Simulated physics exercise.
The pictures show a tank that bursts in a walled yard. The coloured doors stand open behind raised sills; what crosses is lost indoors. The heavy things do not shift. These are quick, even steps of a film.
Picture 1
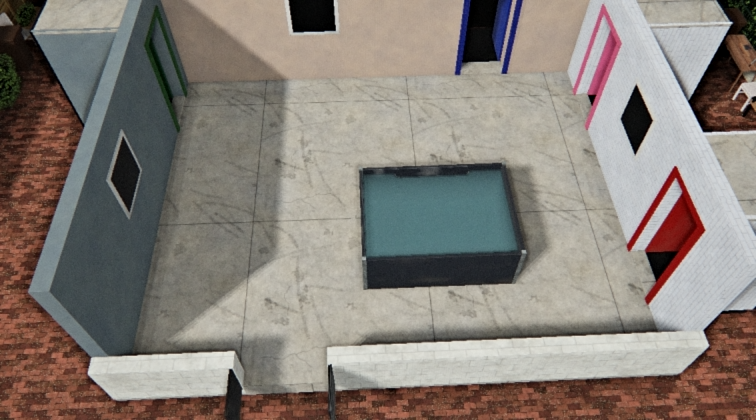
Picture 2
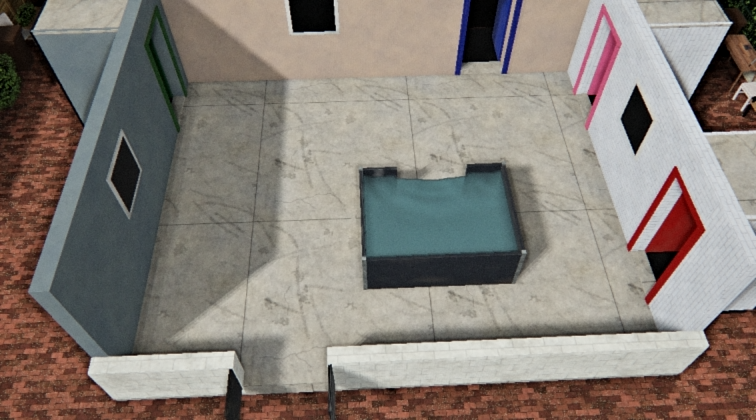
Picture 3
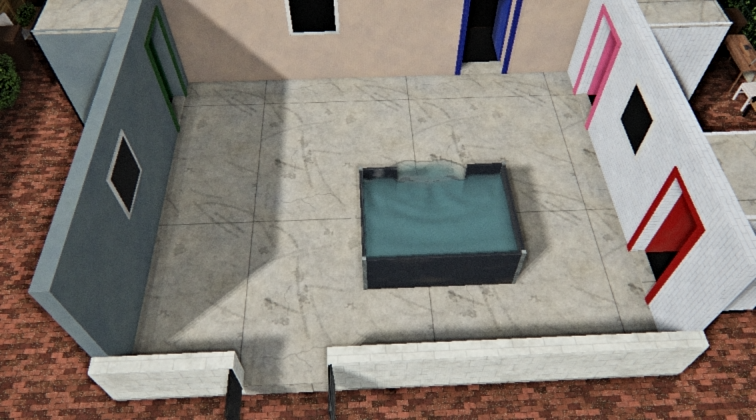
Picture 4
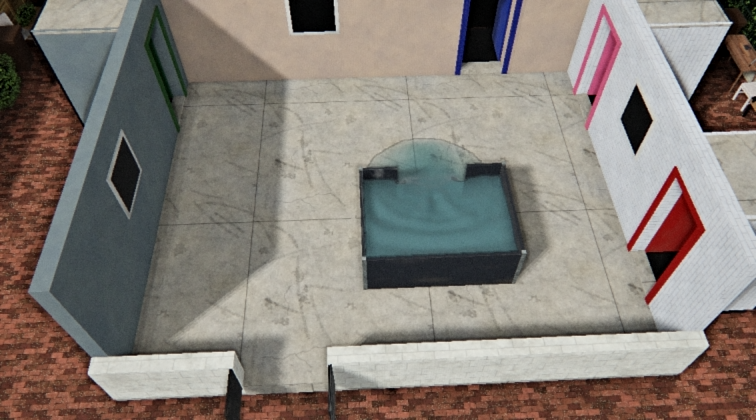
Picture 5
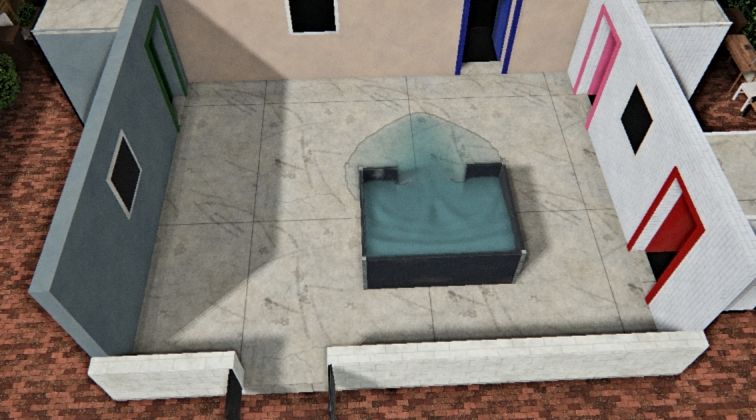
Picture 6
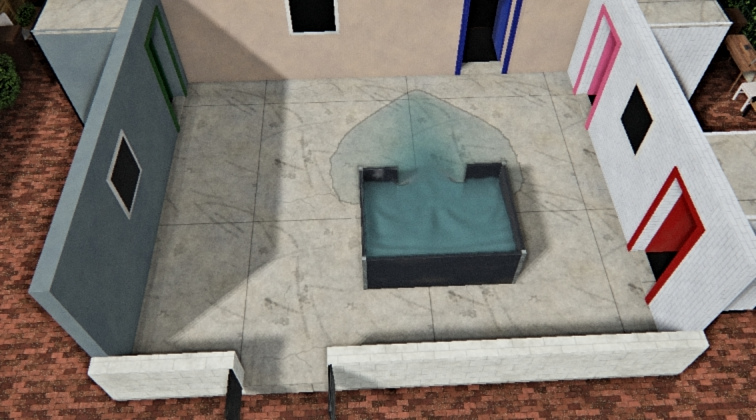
In a walled yard with coloured doors, a dark tank of still water burst open on its far side, and the water poured through the gap and fanned out across the pale floor behind it.
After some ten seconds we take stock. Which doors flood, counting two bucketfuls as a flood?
One by one: The pink door lets in a lot; the green door lets in a lot; the blue door lets in a lot; the red door admits no more than that.
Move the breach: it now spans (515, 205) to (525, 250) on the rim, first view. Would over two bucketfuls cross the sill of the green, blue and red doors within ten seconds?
My reading: Green keeps below it, blue stays under, red lets more in.
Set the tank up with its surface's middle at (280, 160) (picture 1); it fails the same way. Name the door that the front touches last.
It is the red-painted one.
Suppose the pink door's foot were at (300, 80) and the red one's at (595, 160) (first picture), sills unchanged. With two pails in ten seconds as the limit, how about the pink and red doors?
The pink door goes over; the red door goes over.
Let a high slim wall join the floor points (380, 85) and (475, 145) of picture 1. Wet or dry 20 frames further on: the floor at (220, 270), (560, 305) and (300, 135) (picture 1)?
In turn: Dry, no water, under water.
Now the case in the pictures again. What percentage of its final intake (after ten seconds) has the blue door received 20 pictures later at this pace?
Some 85 per cent.
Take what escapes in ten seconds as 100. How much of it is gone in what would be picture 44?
Some 70 per cent.
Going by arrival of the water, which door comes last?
Last comes the red-painted one.
A moment on, water covers 30 % of the floor; the pink door not reached, the green door not reached, the blue door under two buckets in, the red door not reached.
Next, water covers 35 % of the floor; the pink door wet at the sill, nothing in, the green door not reached, the blue door over two buckets in, the red door not reached.
Then, water covers 40 % of the floor; the pink door over two buckets in, the green door over two buckets in, the blue door far over two buckets in, the red door not reached.
Later, water covers 75 % of the floor; the pink door far over two buckets in, the green door far over two buckets in, the blue door far over two buckets in, the red door wet at the sill, nothing in.
In the end, water covers 95 % of the floor; the pink door far over two buckets in, the green door far over two buckets in, the blue door far over two buckets in, the red door under two buckets in.
